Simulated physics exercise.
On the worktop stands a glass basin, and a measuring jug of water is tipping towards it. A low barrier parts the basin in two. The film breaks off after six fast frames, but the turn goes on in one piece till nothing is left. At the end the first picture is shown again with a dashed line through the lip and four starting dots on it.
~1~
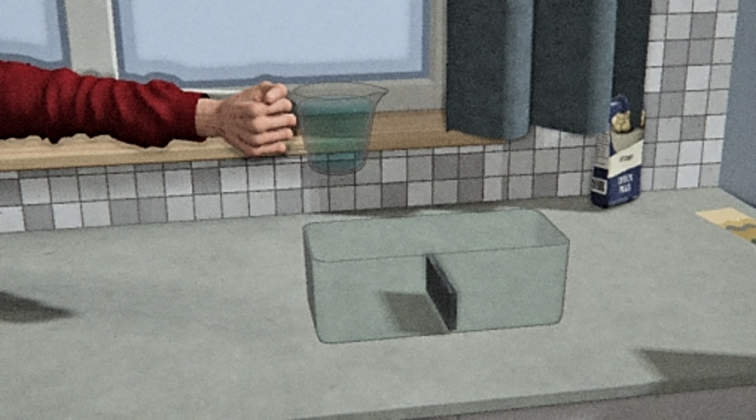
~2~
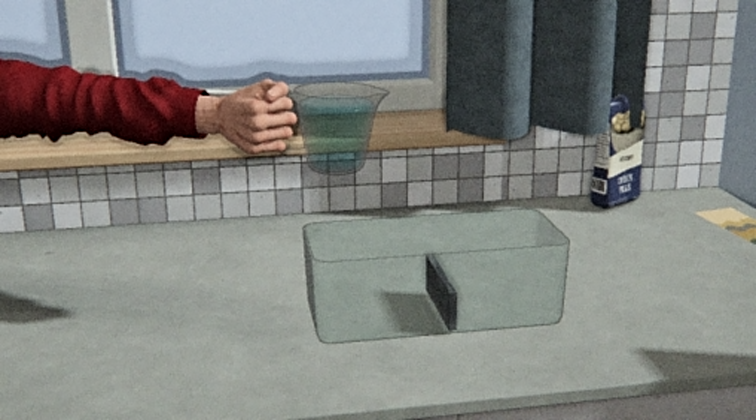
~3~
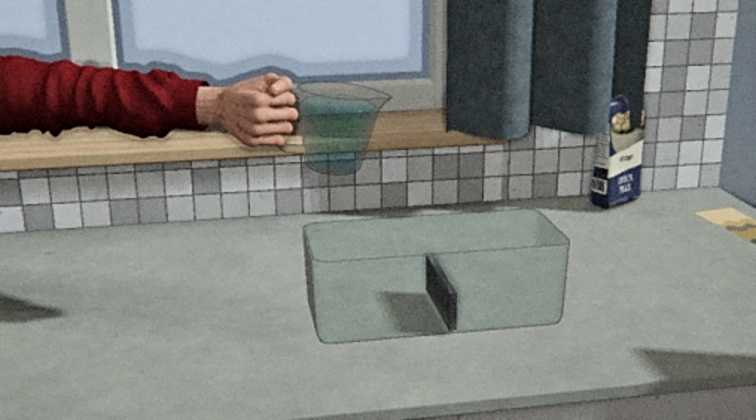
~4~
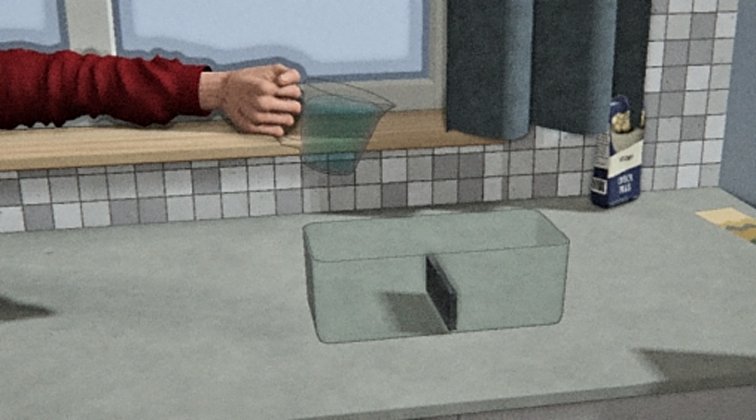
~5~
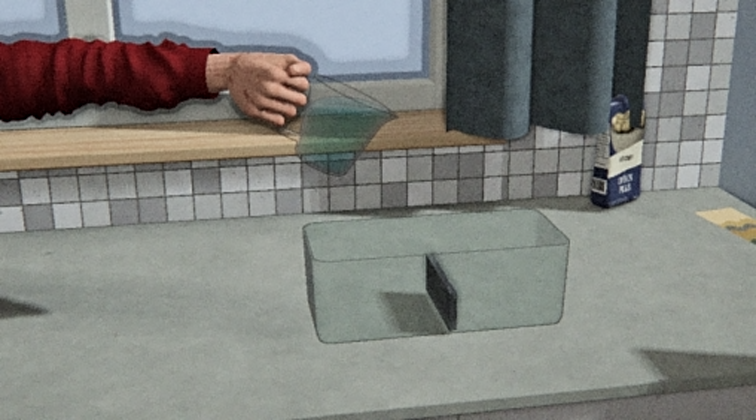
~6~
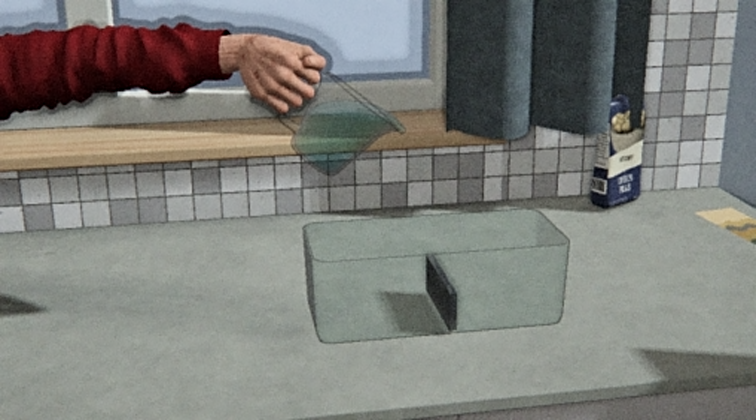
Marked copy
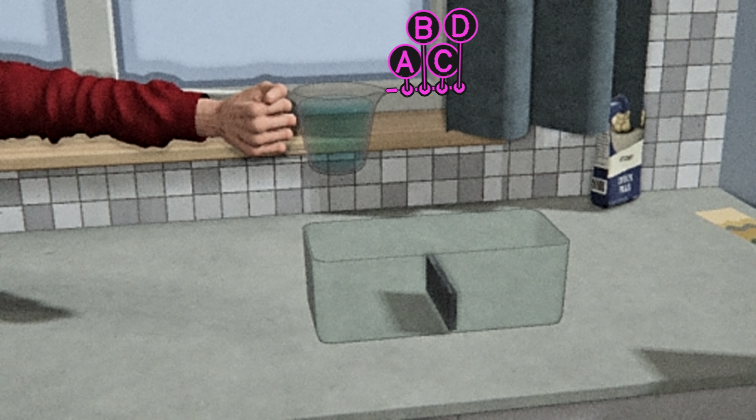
On a kitchen worktop, a red-sleeved arm holding a clear jug of bluish-green liquid gradually tilting it rightward above a divided glass basin.
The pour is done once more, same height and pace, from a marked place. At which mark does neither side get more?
Take A.
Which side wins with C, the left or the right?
The right one.
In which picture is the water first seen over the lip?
Picture 6.
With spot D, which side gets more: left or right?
More ends on the right.
On the marked copy, A at (407, 89); B at (424, 89); C at (442, 88); D at (459, 87).
If A is chosen, about 53 % ends left of the wall and 45 % right of it; 3 % is lost outside.
If B is chosen, about 19 % ends left of the wall and 79 % right of it.
If C is chosen, about 5 % ends left of the wall and 92 % right of it; 3 % is lost outside.
If D is chosen, about 5 % ends left of the wall and 91 % right of it; 4 % is lost outside.
